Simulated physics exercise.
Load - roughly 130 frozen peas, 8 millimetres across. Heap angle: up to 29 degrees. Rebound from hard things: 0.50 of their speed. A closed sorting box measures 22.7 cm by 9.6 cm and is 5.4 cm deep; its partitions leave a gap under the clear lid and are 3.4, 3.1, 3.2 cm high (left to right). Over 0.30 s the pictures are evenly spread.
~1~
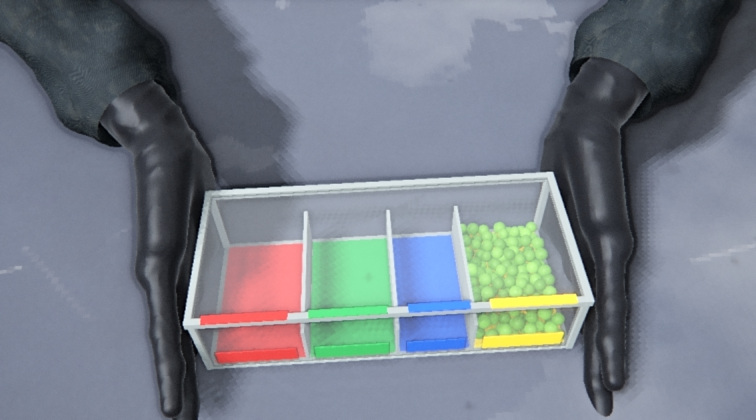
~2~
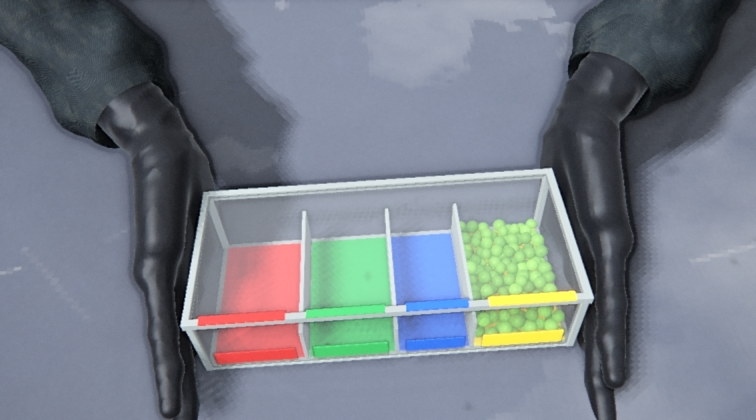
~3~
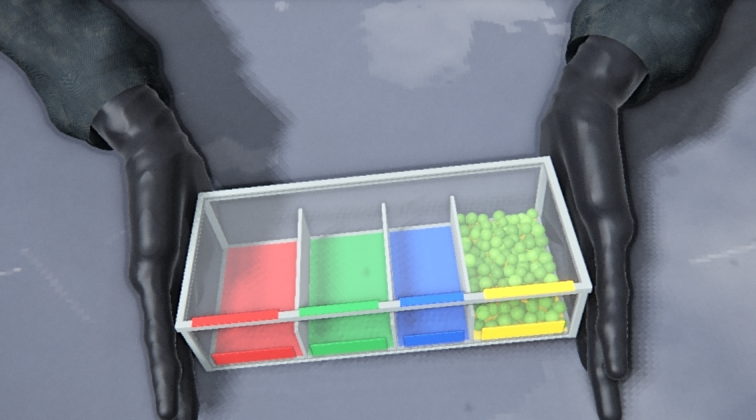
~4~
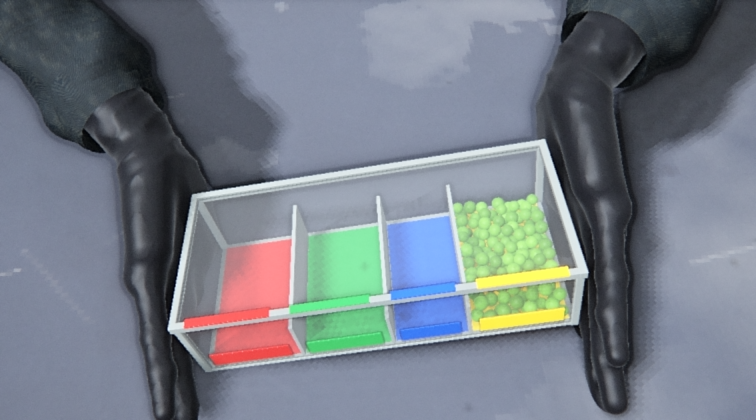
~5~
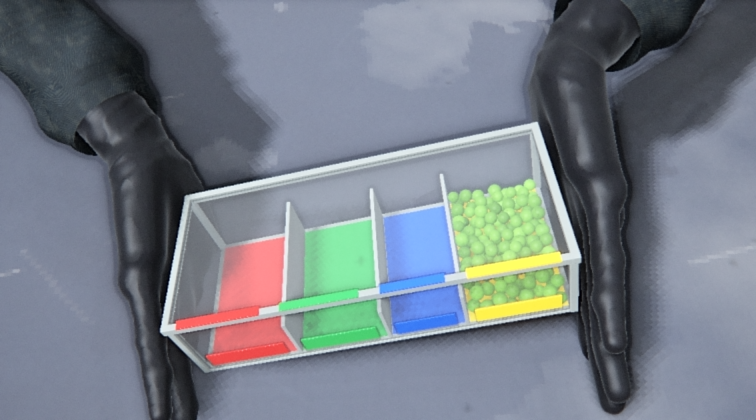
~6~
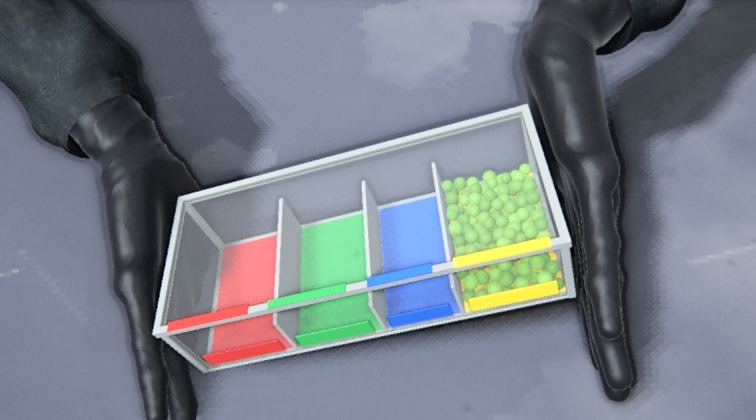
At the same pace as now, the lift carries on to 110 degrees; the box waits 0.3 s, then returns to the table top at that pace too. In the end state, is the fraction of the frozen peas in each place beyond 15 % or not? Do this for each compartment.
As I see it, red: Succeeds; blue: Fails; green: Fails; yellow: Fails.
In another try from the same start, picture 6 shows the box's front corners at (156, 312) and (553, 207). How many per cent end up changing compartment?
Some 100 %.
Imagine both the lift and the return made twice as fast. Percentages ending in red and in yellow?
Expect red at 100 percent and yellow at 0 percent.
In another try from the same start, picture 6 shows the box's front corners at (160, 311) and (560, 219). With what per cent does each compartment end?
Red = 90 %; blue = 0 %; green = 10 %; yellow = 0 %.
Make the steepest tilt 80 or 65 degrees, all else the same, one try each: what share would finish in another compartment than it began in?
Try one gives around 20 %, try two around 5 %.
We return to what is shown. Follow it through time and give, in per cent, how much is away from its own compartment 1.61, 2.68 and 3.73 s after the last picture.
Roughly 100, 100, 100.
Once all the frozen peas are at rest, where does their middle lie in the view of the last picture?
Look around (246, 304) in the last picture.
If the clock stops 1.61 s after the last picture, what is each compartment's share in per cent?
Per cent by colour: Red 70; blue 15; green 20; yellow 0.
Then, 1.61 s after the last picture, tilt 110 degrees; red 70 %, blue 15 %, green 20 %.
Then, 2.68 s after the last picture, tilt 55 degrees; red 100 %.
Then, 3.73 s after the last picture, tilt 0 degrees; red 100 %.
In the end, red 100 %, blue 0 %, green 0 %, yellow 0 %.
